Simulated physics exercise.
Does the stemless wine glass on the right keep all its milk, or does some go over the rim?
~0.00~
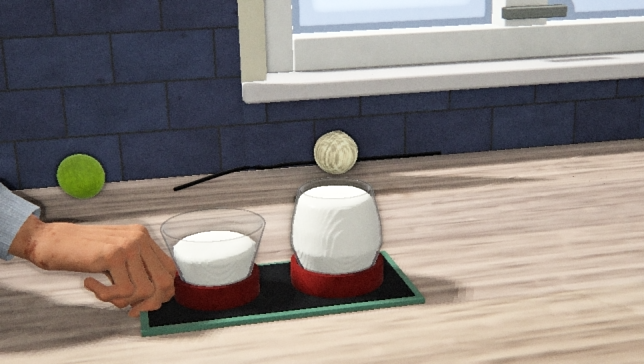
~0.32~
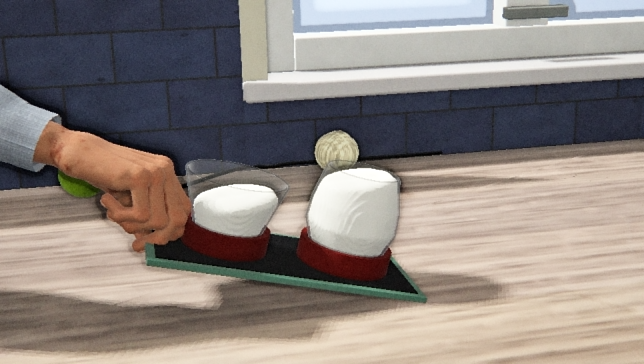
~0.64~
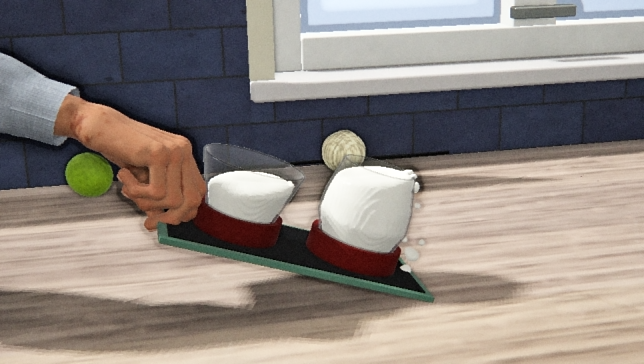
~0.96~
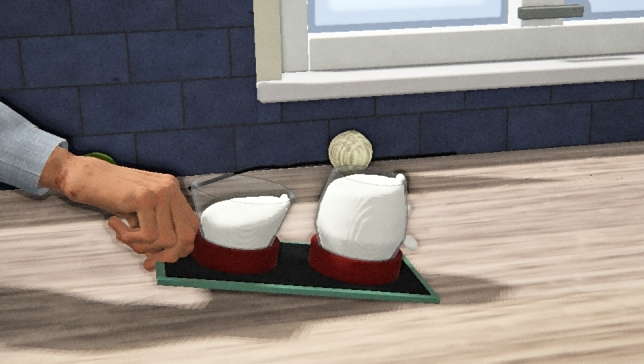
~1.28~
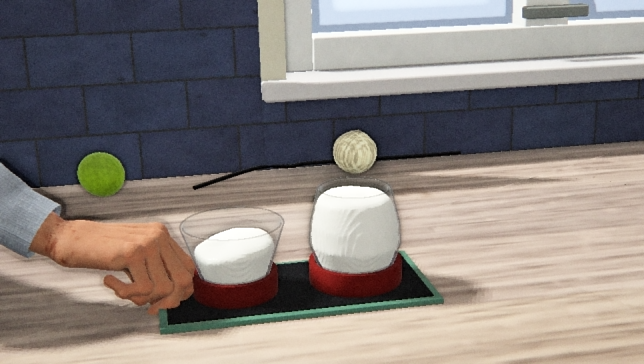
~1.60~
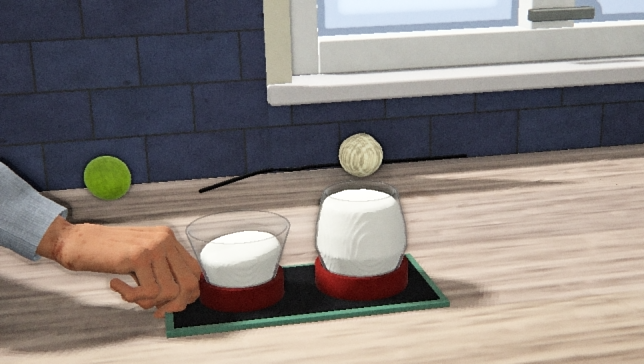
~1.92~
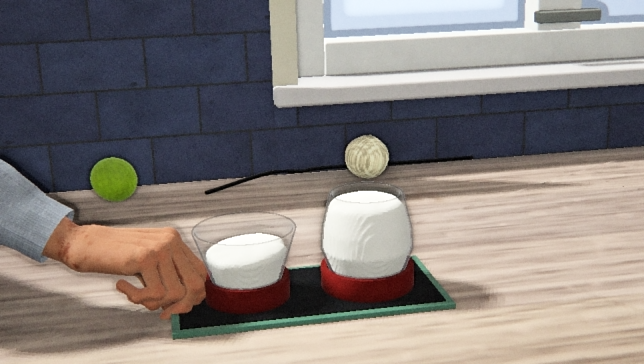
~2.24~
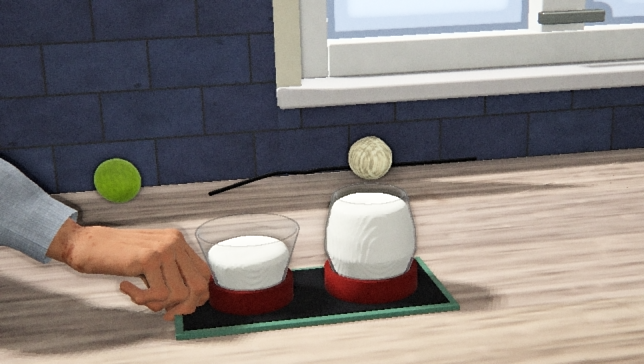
Some milk goes over the rim of the stemless wine glass while the tray is tilted.
